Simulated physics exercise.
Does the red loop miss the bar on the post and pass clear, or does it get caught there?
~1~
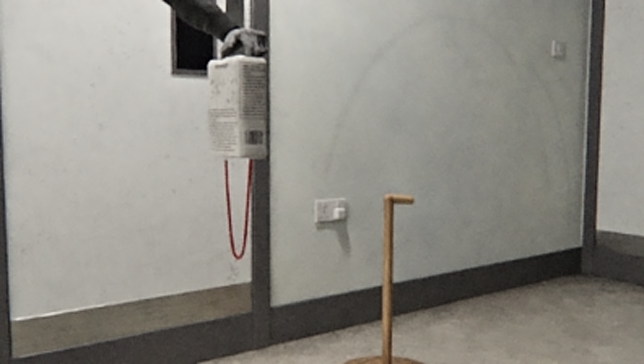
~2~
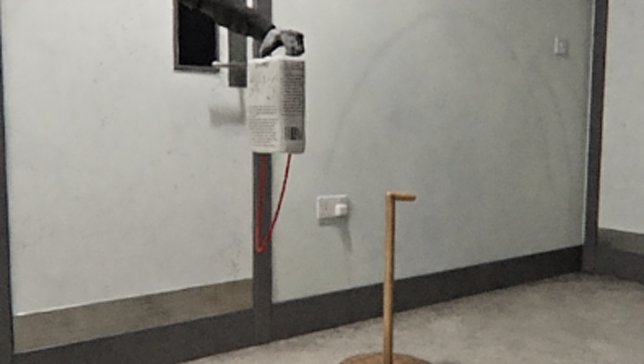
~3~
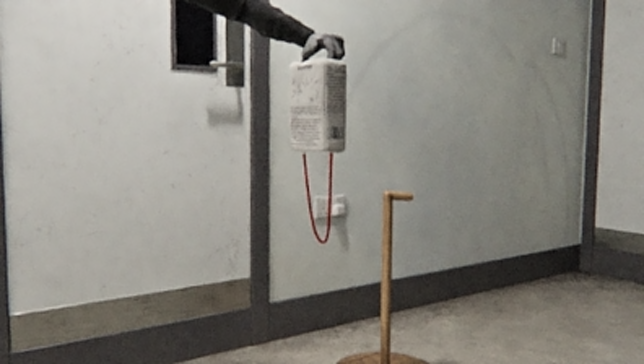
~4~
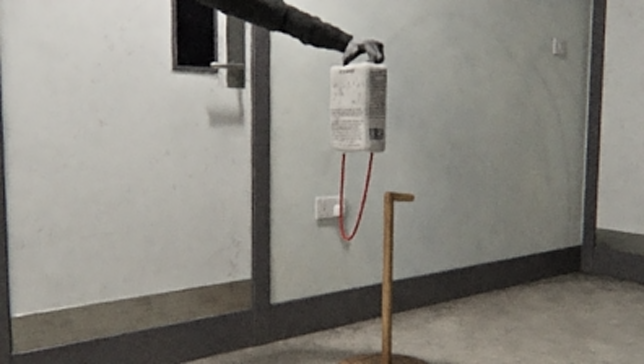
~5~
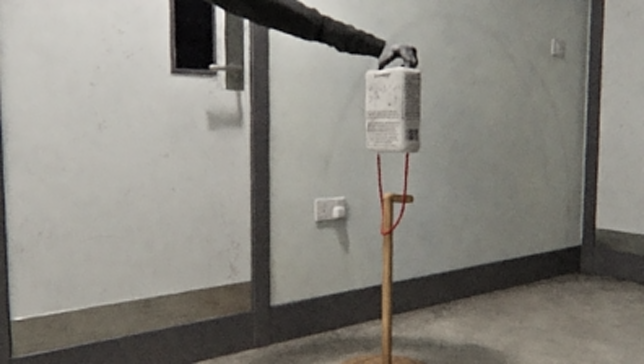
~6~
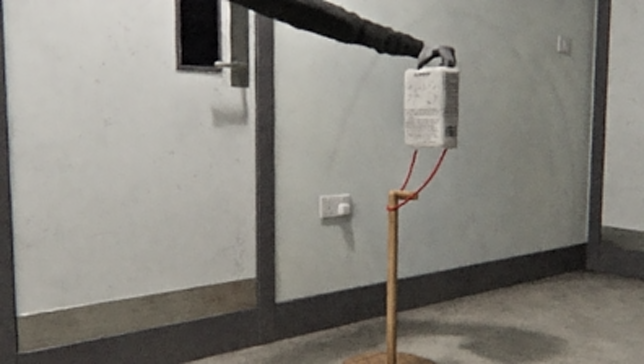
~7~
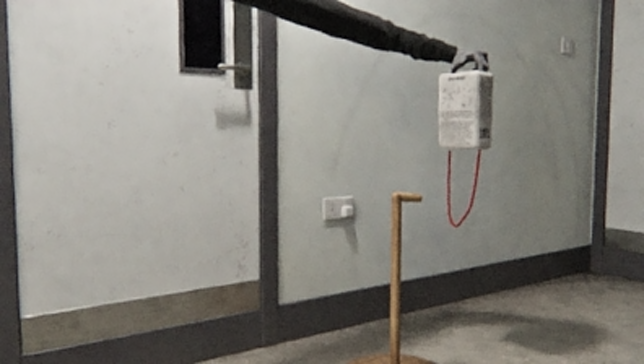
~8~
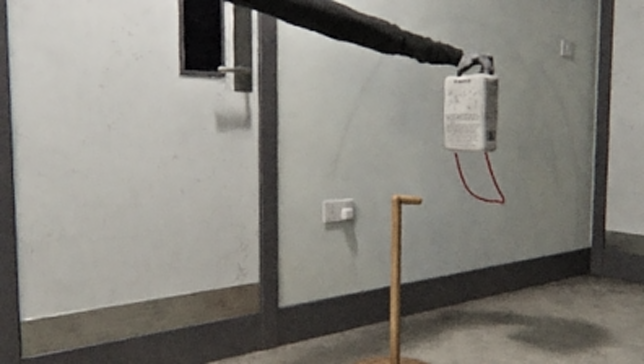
The loop misses the bar, and the white package passes clear to the right of the post, still held by the hand.
